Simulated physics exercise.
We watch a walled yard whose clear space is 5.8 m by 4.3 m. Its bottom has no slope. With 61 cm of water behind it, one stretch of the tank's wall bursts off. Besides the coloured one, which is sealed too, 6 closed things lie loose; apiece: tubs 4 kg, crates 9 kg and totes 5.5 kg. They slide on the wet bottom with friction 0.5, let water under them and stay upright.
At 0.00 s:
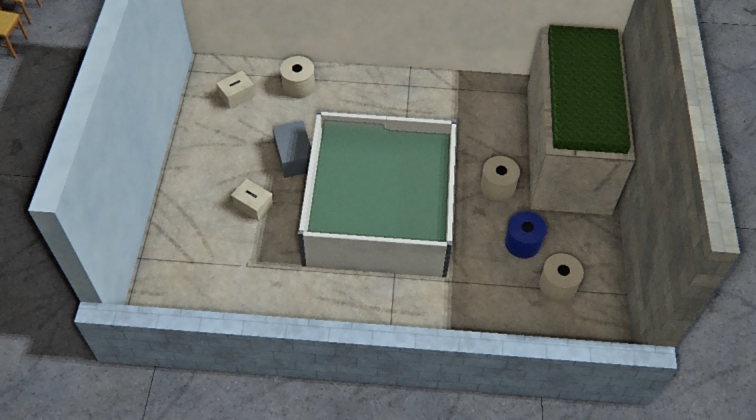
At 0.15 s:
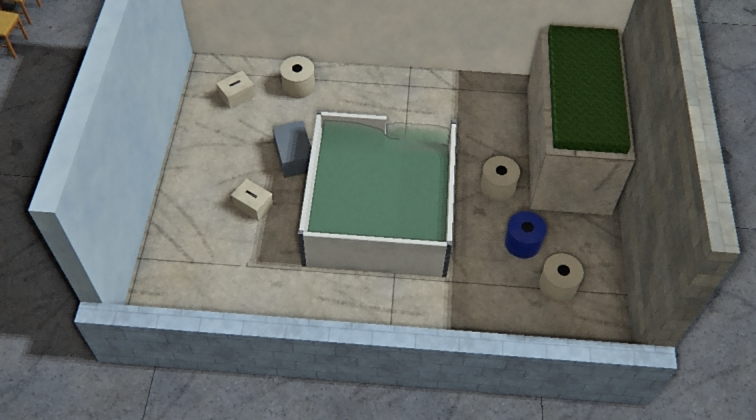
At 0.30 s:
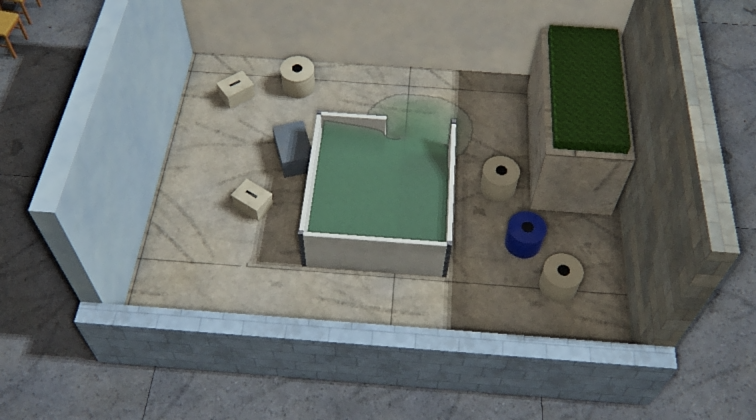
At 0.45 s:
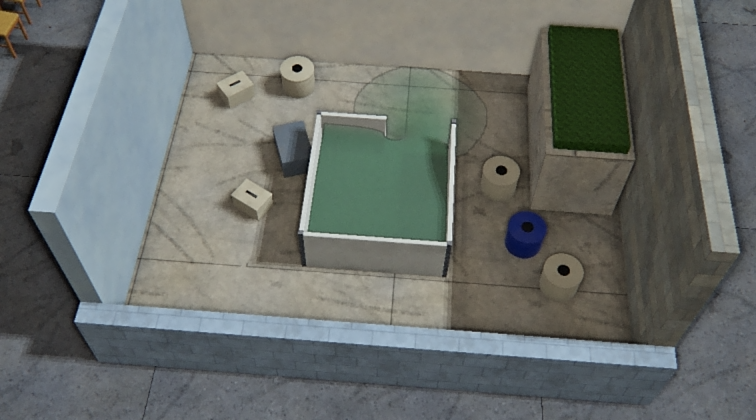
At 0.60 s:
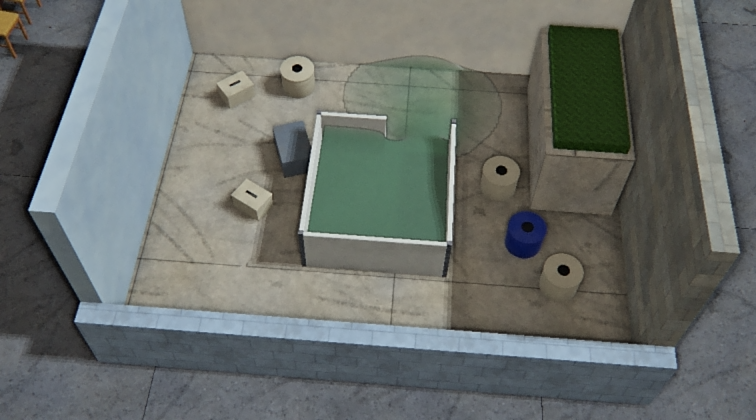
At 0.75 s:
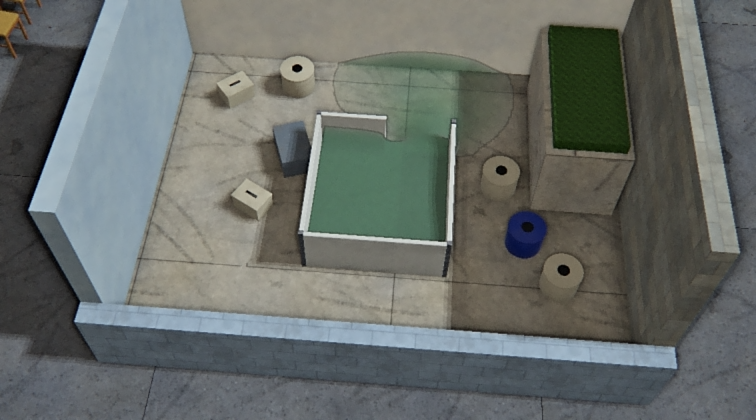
Green water fills a square, white-walled tank in a walled yard until a section of its far wall opens, leaving a gap. The water pushes out through the gap and spreads in a thin, widening fan across the floor behind the tank, while the blue tub, pale containers and grey block stay still.
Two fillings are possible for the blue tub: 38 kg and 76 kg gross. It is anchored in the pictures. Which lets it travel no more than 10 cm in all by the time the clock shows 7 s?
Verdict: The lower weight is enough.
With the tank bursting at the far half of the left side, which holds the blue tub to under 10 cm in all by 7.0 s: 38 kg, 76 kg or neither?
Then the smaller load will do.
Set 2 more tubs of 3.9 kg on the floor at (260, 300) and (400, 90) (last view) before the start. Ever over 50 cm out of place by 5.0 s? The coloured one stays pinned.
In that order: Under, past it.
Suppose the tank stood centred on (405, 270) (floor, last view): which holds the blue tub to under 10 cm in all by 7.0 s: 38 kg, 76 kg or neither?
In that case the smaller load will do.
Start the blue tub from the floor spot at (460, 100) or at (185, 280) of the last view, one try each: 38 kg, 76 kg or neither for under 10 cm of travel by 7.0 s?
In that order: Only the larger holds; either load holds.
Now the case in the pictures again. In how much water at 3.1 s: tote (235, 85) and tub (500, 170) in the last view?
About 9 and 6 cm.
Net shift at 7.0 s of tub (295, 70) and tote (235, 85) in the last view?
In turn: 300 cm, 300 cm.
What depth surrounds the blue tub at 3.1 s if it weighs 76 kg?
About 4 cm.
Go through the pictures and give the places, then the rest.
In the first picture, the blue tub at (527, 227) rests on the ground; water covers 2.6 m2; 0 of 7 have shifted.
In the second picture, the blue tub at (527, 227) rests on the ground; 3.1 m2 under water; 0 of 7 have shifted.
In the third picture, the blue tub at (527, 227), on the bottom; 3.8 m2 under water; 0 of 7 have shifted.
In the fourth picture, the blue tub at (527, 227) rests on the ground; 4.7 m2 under water; 0 of 7 have shifted.
In the fifth picture, the blue tub at (527, 227), on the bottom; water covers 5.3 m2; 0 of 7 have shifted.
In the sixth picture, the blue tub at (527, 227), on the bottom; 5.6 m2 under water; 0 of 7 have shifted.
After 1.4 s the blue tub would be 0 cm from its start with 38 kg and 0 cm from its start with 76 kg; 0 cm of water round it then.
After 3.1 s the blue tub would be 0 cm from its start with 38 kg and 0 cm from its start with 76 kg; 4 cm of water round it then.
After 4.9 s the blue tub would be 0 cm from its start with 38 kg and 0 cm from its start with 76 kg; 5 cm of water round it then.
After 7.0 s the blue tub would be 0 cm from its start with 38 kg and 0 cm from its start with 76 kg; 6 cm of water round it then.
